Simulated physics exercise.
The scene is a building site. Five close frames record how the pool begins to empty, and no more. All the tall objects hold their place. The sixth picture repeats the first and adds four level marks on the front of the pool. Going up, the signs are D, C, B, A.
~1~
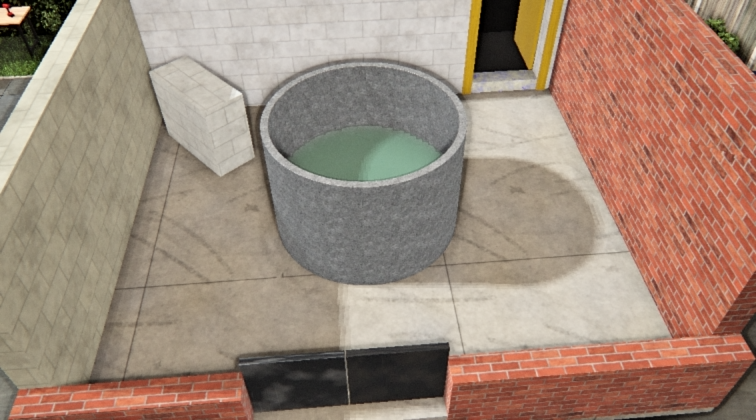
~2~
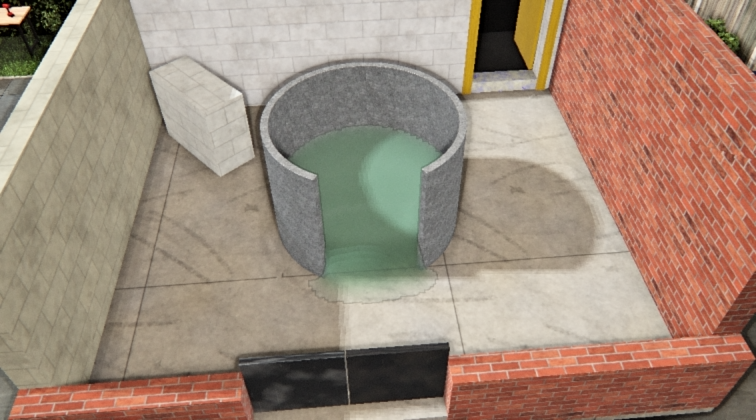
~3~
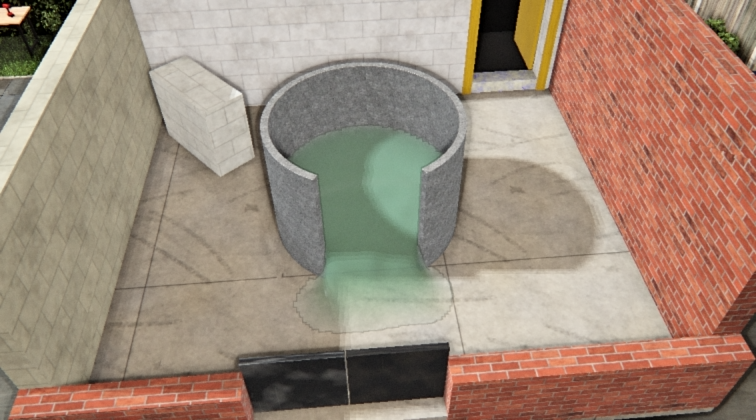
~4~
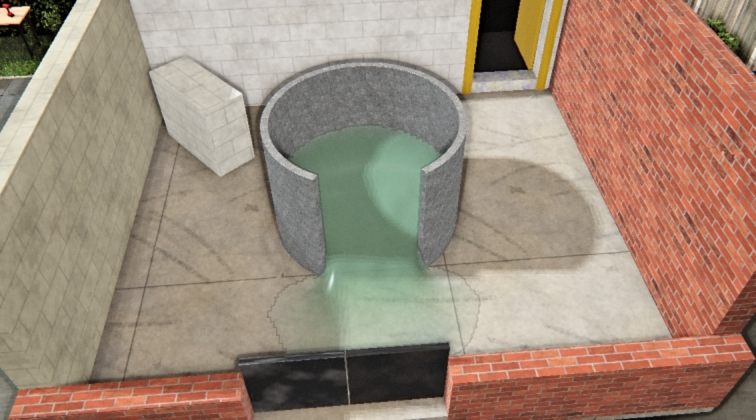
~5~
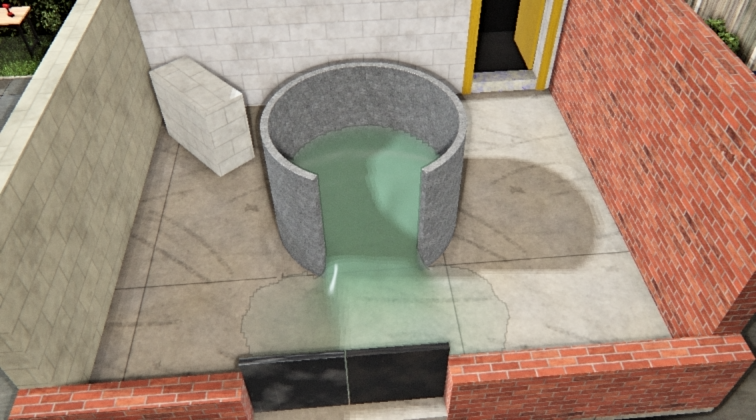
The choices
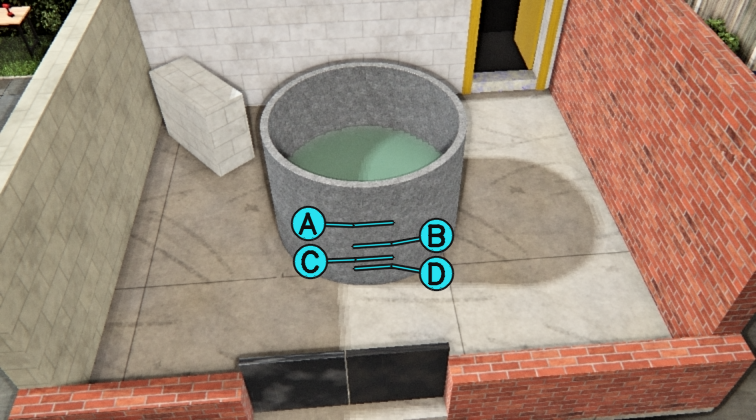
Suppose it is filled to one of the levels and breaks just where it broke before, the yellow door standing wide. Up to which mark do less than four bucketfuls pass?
A is the one.
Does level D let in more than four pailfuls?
No, that is safe.
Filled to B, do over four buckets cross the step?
No.
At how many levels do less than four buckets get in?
All of them.
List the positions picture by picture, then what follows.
The first frame shows water in the pool at rest, its middle at (366, 177); foot of the yellow doorway at (503, 91); shut gate at (346, 360).
The second frame shows front seen at (317, 281), 1 % of the ground wet.
The third frame shows front seen at (443, 301), 4 % of the ground wet.
The fourth frame shows front seen at (292, 312), 8 % of the ground wet.
The fifth frame shows front seen at (260, 320), 13 % of the ground wet.
On the marked copy, A at (372, 224); B at (373, 245); C at (373, 258); D at (373, 267); from the bottom up D, C, B, A.
If A is chosen, a bucket or two gets in.
If B is chosen, nothing gets over.
If C is chosen, nothing gets over.
If D is chosen, nothing gets over.
